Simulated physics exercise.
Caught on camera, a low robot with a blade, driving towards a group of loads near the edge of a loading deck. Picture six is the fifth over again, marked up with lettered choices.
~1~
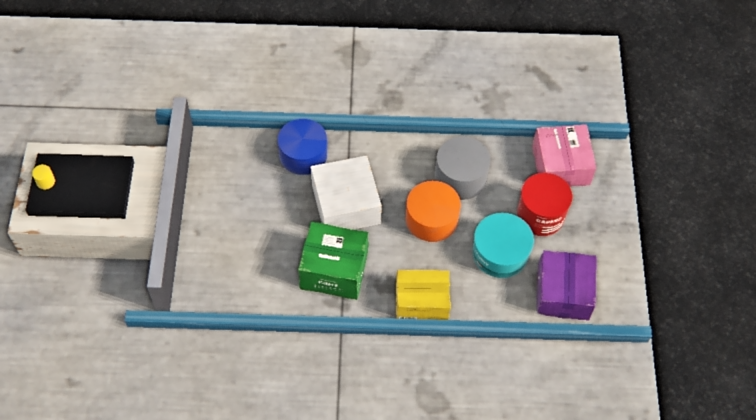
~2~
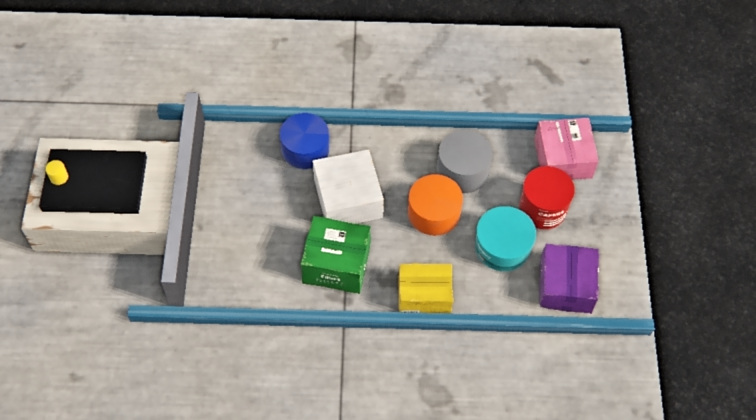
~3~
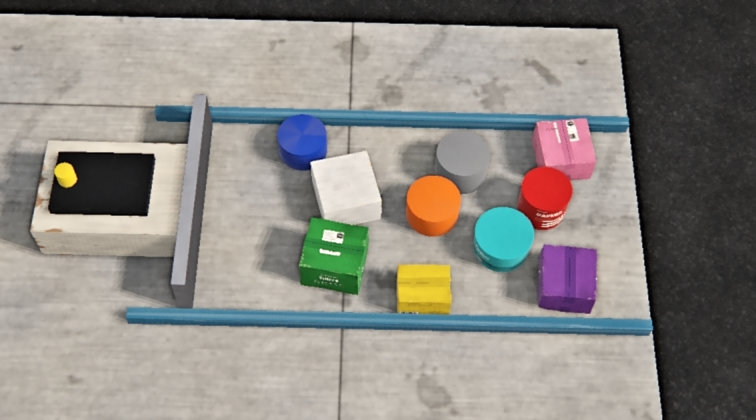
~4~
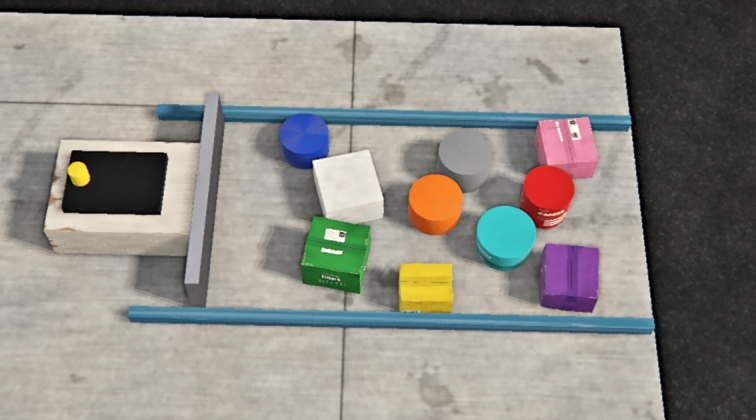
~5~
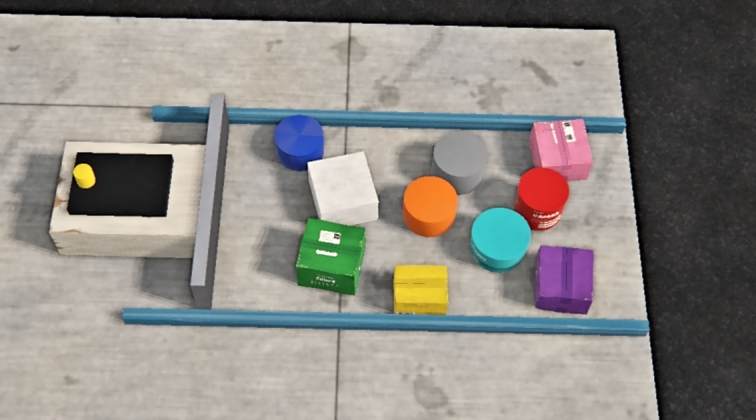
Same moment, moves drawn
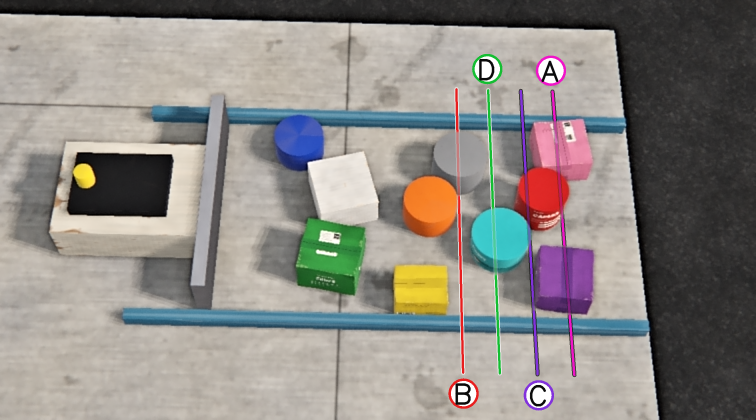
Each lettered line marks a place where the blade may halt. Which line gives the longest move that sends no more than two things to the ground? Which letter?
Line D.
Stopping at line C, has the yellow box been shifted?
Yes.
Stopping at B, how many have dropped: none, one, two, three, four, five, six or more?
In all, none.
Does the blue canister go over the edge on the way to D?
By then, no.
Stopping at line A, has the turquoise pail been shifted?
Yes.
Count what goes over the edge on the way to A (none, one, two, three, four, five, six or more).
In all, six or more.
On the copy, A at (563, 223); B at (459, 221); C at (529, 222); D at (494, 221).
On D. First, robot (232, 186); blue canister (346, 144); green parcel (346, 257).
Then, robot (335, 189); red pail (554, 200); turquoise pail (512, 247).
Finally, robot (414, 191); purple parcel (640, 287); red pail (630, 207); none fallen.
By contrast, A drops seven; B is within the limit but short; C drops three.
